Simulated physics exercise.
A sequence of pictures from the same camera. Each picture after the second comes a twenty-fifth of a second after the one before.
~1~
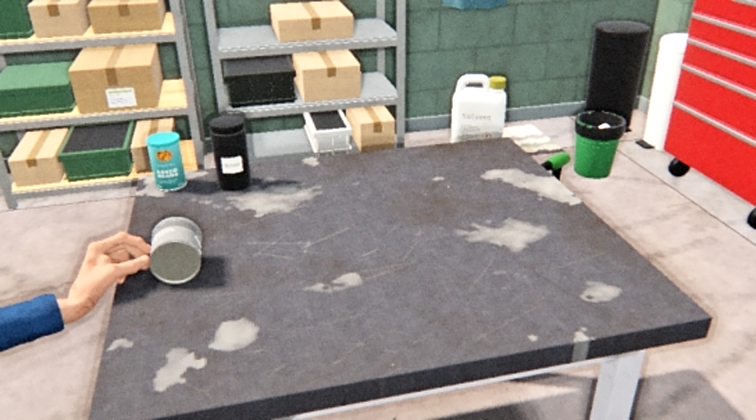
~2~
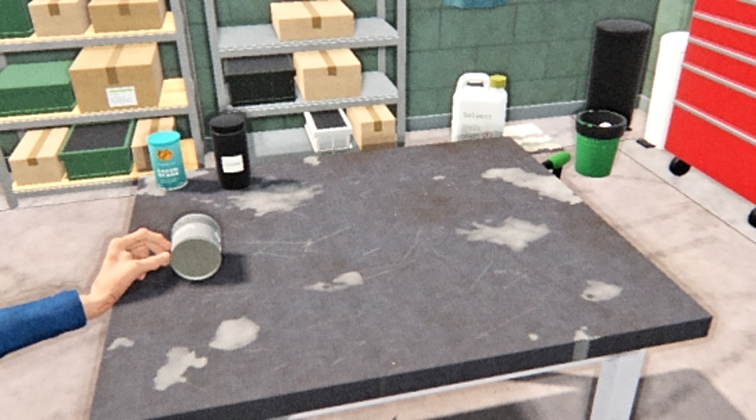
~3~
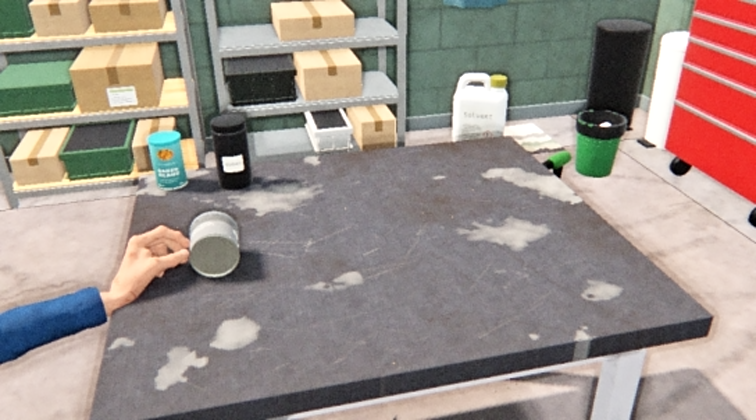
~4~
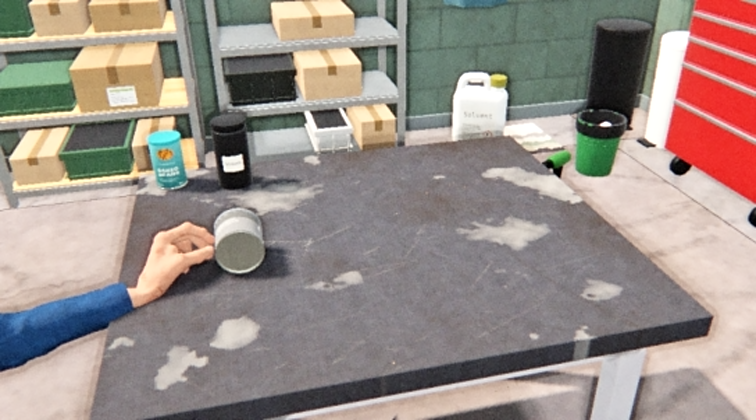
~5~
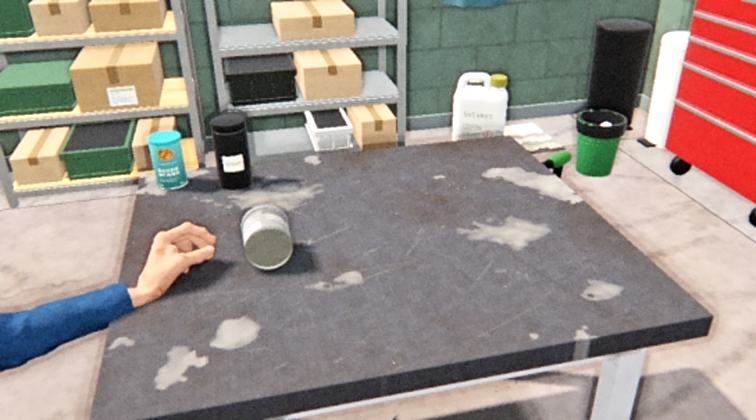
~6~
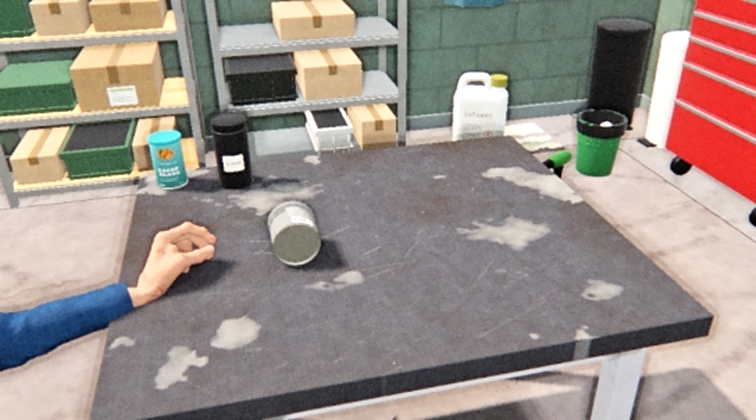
A grey tin lying on its side is pushed right across a dark worktop by a hand, then rolls on after release.
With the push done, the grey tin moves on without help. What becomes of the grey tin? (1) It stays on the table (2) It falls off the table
It falls off the table (2).
Then, 0.20 s later than the last frame, grey tin moved well along near (420, 217).
Then, 0.50 s later than the last frame, grey tin moved well along near (582, 195).
Then, 0.70 s later than the last frame, grey tin now off the table.
Then, 1.00 s later than the last frame, things are still on the move.
When it is over, off the table, grey tin.
